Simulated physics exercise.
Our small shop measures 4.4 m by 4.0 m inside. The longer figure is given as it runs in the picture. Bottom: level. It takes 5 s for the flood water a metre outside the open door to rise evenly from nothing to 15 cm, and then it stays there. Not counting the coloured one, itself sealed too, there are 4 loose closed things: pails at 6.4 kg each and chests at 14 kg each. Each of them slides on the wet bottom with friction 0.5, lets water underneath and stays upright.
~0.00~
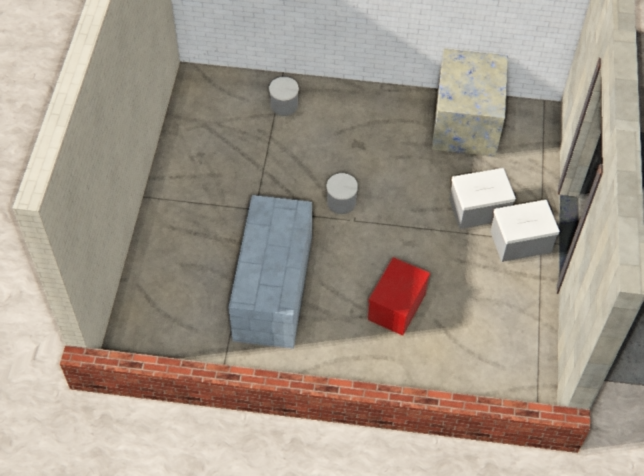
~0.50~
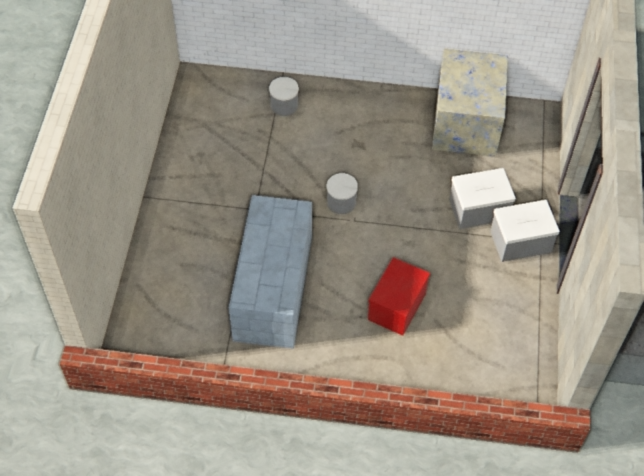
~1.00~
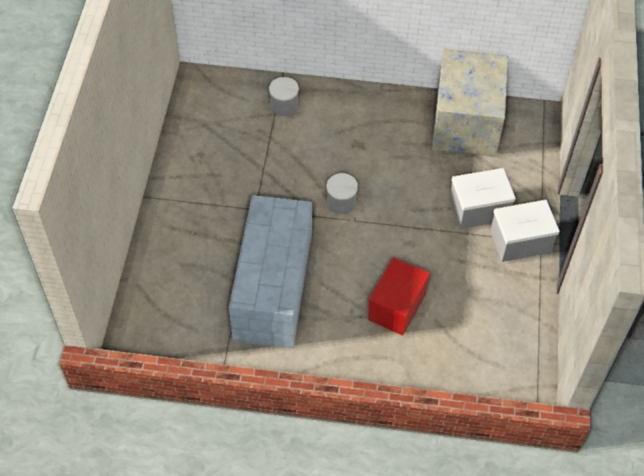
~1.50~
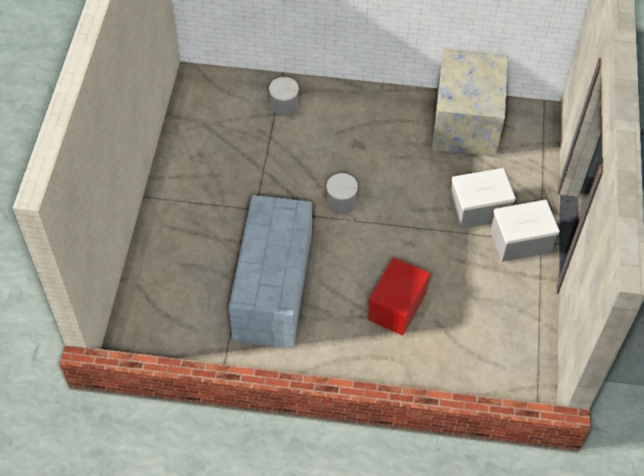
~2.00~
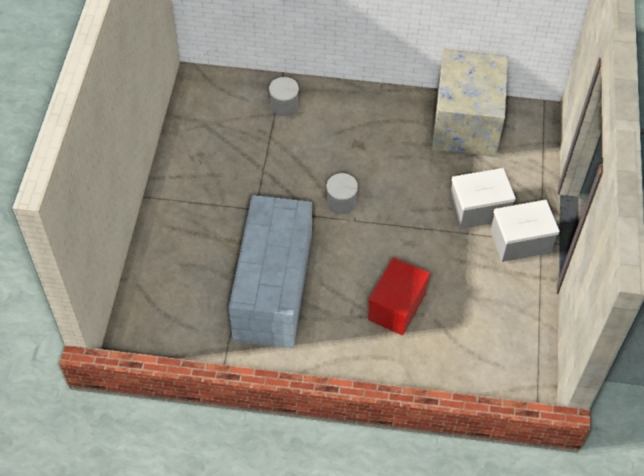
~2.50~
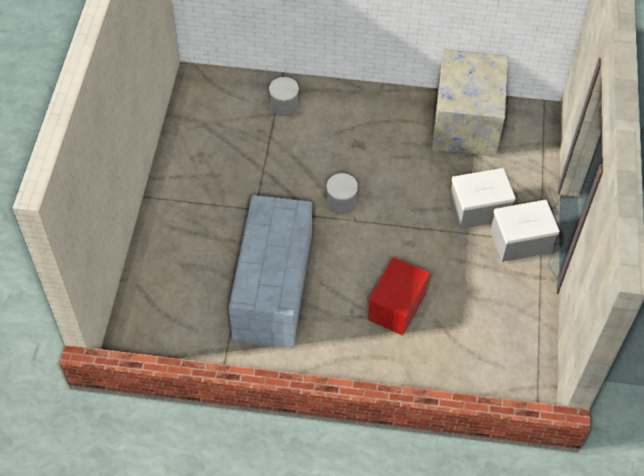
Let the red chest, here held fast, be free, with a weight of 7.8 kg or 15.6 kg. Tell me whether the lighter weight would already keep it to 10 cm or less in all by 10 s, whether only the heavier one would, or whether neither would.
I'd say it needs the heavier one.
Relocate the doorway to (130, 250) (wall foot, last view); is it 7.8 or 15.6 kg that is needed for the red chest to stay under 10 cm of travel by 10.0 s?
Well, then the lesser option suffices.
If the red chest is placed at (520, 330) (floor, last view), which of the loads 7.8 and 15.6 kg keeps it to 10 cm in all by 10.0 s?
Outcome - success with both.
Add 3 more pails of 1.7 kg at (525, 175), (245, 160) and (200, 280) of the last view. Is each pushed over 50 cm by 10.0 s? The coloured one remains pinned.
Listed in turn, they go over the bar, beneath the bar, beneath the bar.
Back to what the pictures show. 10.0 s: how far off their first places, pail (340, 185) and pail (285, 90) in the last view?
The first is 30 cm from its start, the second 0 cm.
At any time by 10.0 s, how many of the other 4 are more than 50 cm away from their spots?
That comes to 2.
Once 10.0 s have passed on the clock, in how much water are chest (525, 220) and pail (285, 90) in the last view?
First about 7 cm, second about 2 cm.
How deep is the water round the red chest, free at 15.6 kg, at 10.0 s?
Around 5 cm.
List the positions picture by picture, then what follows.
The first picture shows the red chest at (400, 286) rests on the ground; water covers 0.0 m2; 0 of 5 have shifted.
The second picture shows the red chest at (400, 286), on the bottom; 0.0 m2 under water; 0 of 5 have shifted.
The third picture shows the red chest at (400, 286), on the bottom; water covers 0.0 m2; 0 of 5 have shifted.
The fourth picture shows the red chest at (400, 286) rests on the ground; water covers 0.0 m2; 0 of 5 have shifted.
The fifth picture shows the red chest at (400, 286), on the bottom; water covers 0.0 m2; 0 of 5 have shifted.
The sixth picture shows the red chest at (400, 286), on the bottom; water covers 0.0 m2; 0 of 5 have shifted.
After 3.5 s the red chest would be 0 cm from its start with 7.8 kg and 0 cm from its start with 15.6 kg; 0 cm of water round it then.
After 4.5 s the red chest would be 0 cm from its start with 7.8 kg and 0 cm from its start with 15.6 kg; 0 cm of water round it then.
After 7.0 s the red chest would be 25 cm from its start with 7.8 kg and 0 cm from its start with 15.6 kg; 3 cm of water round it then.
After 10.0 s the red chest would be 54 cm from its start with 7.8 kg and 0 cm from its start with 15.6 kg; 5 cm of water round it then.
